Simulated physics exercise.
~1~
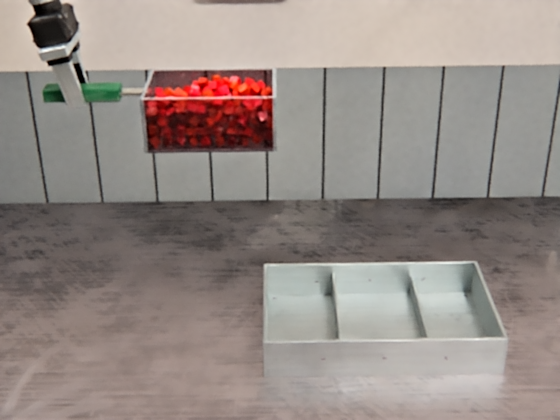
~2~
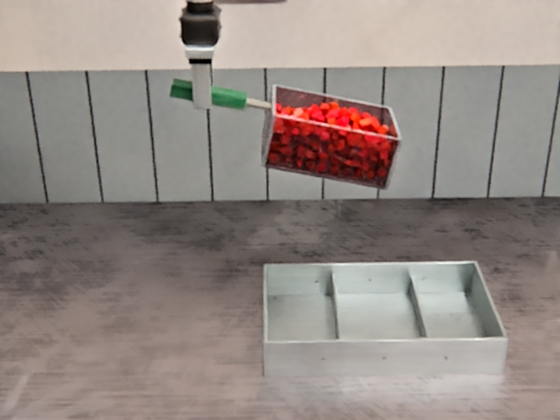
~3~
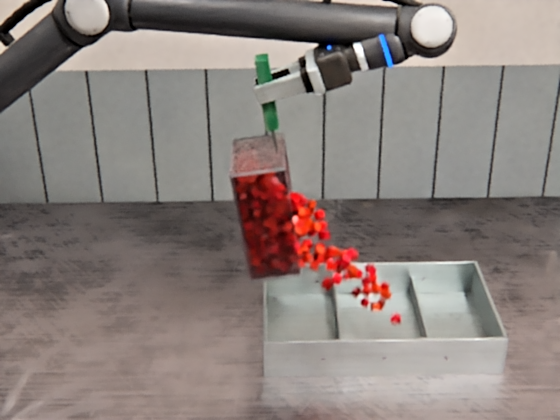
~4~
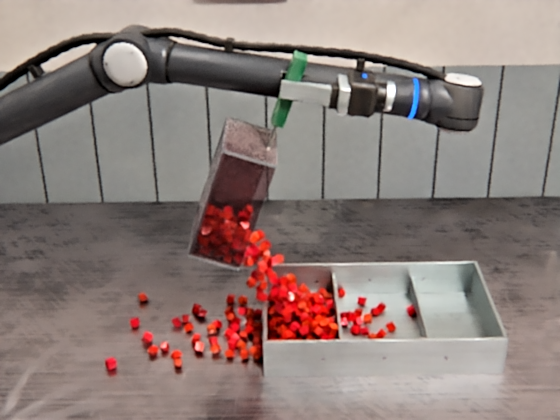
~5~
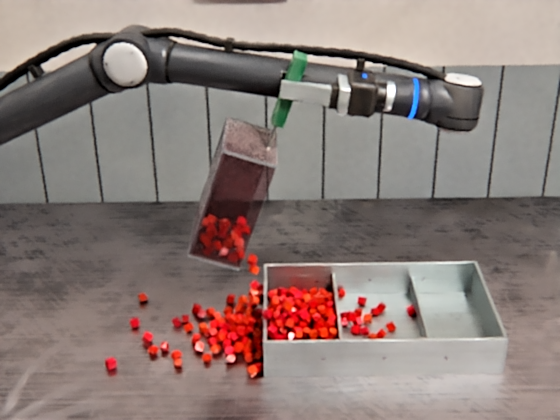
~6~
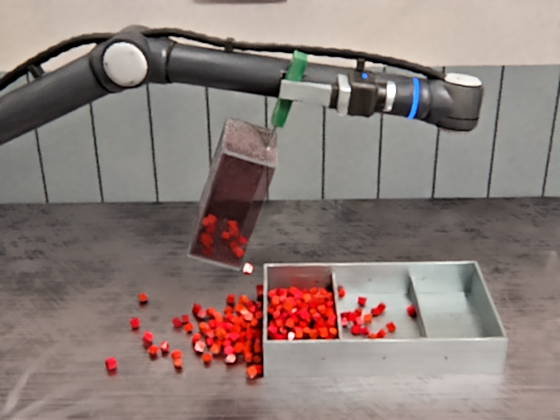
Above a grey worktop, a robot arm tips a clear box, pouring red cubes mostly into a tray's left section, others spilling outside.
